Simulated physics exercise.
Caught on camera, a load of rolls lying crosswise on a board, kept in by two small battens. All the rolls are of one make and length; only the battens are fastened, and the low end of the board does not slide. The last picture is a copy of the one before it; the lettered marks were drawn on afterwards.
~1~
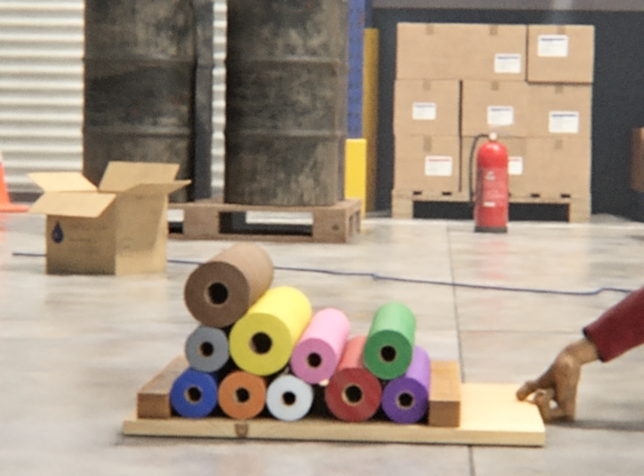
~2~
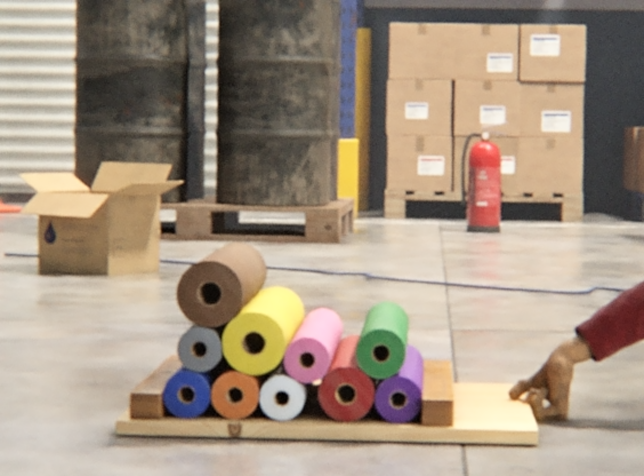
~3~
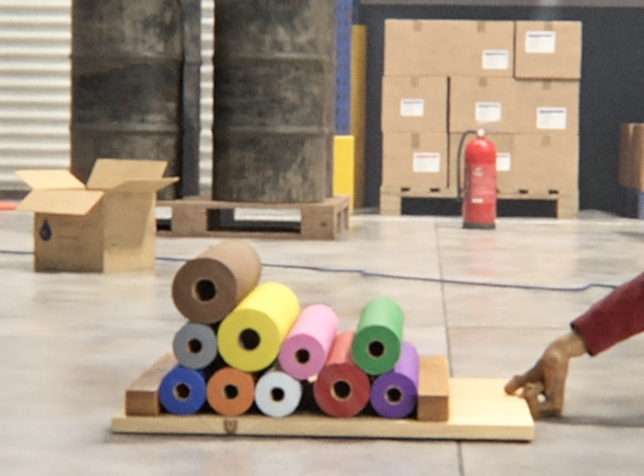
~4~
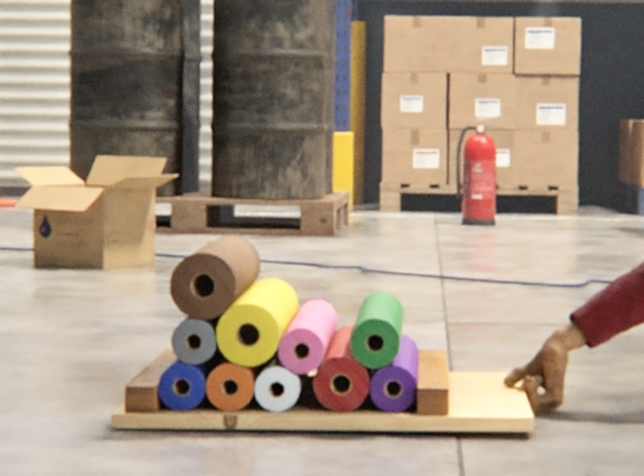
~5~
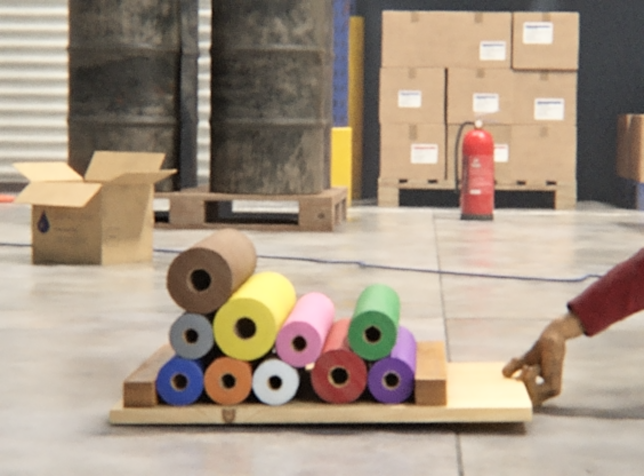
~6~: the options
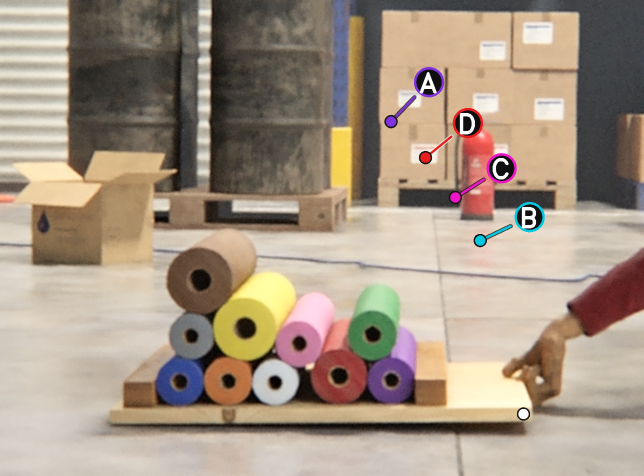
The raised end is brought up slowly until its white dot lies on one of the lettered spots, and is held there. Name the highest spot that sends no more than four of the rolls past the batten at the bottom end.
C is the limit.
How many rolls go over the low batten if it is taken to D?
It comes to five.
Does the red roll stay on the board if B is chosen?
The red roll: Yes.
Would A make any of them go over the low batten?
At A: Yes.
On the marked copy, A at (391, 122); B at (480, 240); C at (456, 197); D at (426, 158); the white dot at (523, 414).
Taking C. A third of the way, board at 19°.
Two thirds of the way, board at 33°.
When it is over, board at 33°, four over the low batten (pink, yellow, grey, brown).
As for the rest, A five over the low batten; B four over the low batten (pink, yellow, grey, brown); D five over the low batten.
